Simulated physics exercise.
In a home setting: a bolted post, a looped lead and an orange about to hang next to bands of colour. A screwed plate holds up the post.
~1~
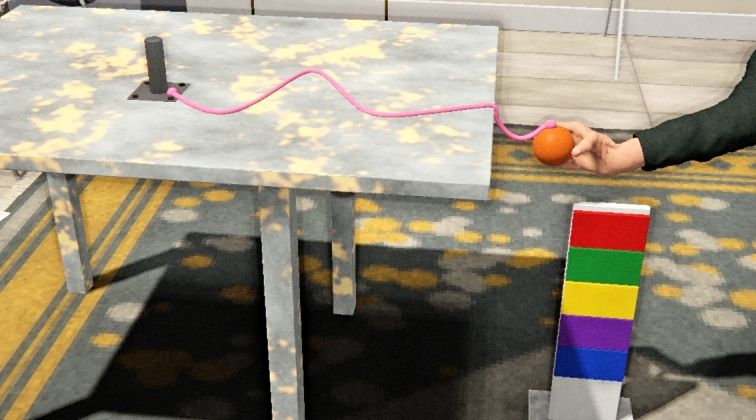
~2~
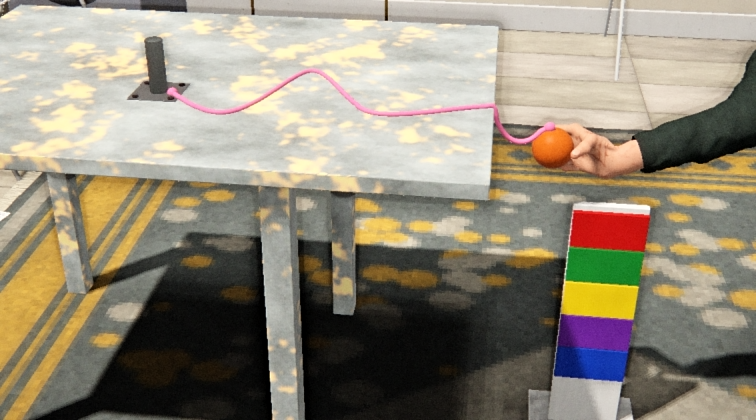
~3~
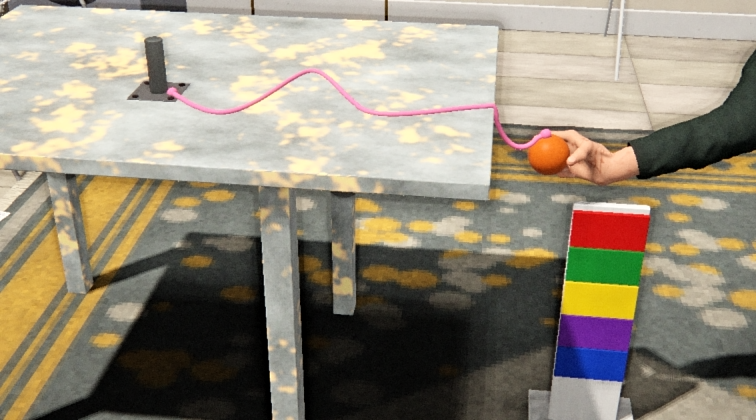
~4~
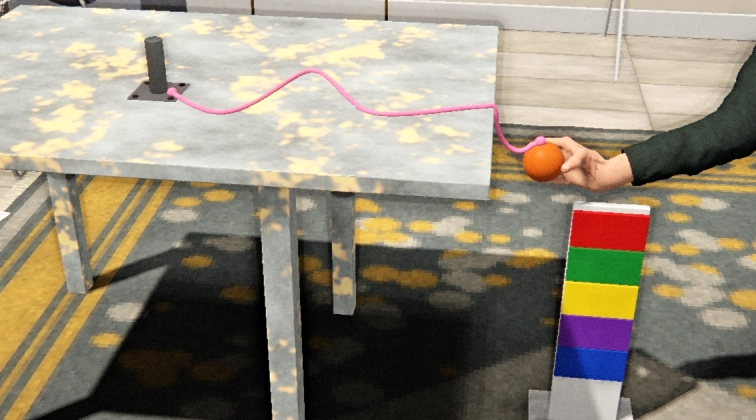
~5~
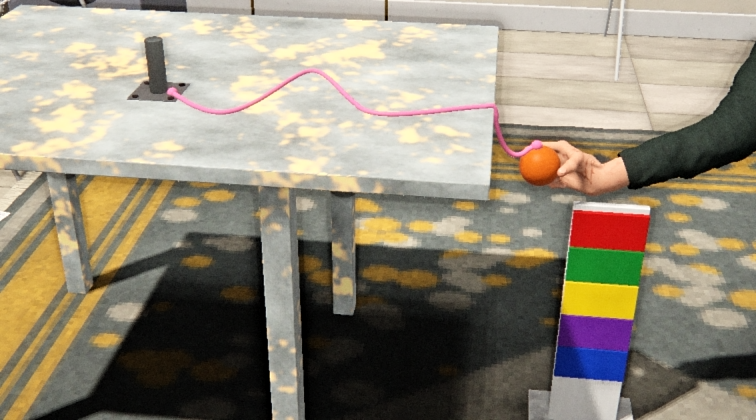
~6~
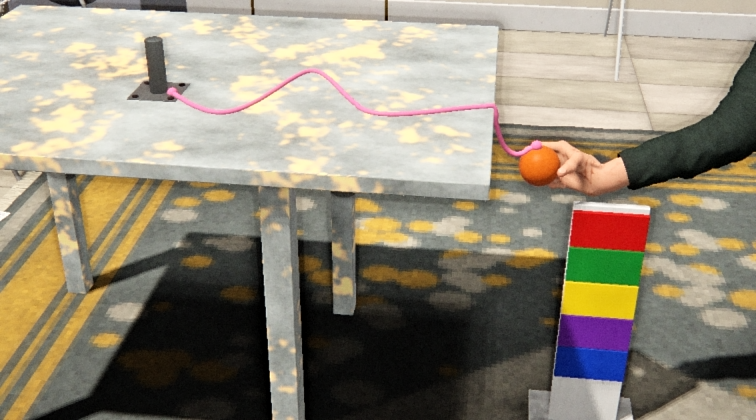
At first, a hand at the right holds an orange ball beside a mottled table, with a slack pink cord running from it to a dark post on the tabletop. The hand then shifts the ball slightly down and left, above a striped colour panel, and finally keeps it nearly still.
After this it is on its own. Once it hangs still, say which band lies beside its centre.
It is the purple band.
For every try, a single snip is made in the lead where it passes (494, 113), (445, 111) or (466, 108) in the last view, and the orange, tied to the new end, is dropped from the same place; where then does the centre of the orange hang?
First (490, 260), then (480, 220), then (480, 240).
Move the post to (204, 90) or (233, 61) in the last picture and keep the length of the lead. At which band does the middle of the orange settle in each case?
Blue; blue.
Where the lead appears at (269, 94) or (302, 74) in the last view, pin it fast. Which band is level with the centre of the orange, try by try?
First try yellow, second try green.
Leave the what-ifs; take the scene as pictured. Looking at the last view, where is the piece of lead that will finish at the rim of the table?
Look close to (353, 102) - that's the one.
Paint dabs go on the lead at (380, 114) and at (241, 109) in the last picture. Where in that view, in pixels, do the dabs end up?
The first one ends up at (493, 140) and the second one at (272, 94).
Early on, orange near (499, 317); level with purple.
Midway, orange near (467, 317); level with purple.
Finally, orange near (478, 320); level with purple. Its centre hangs level with the purple band.
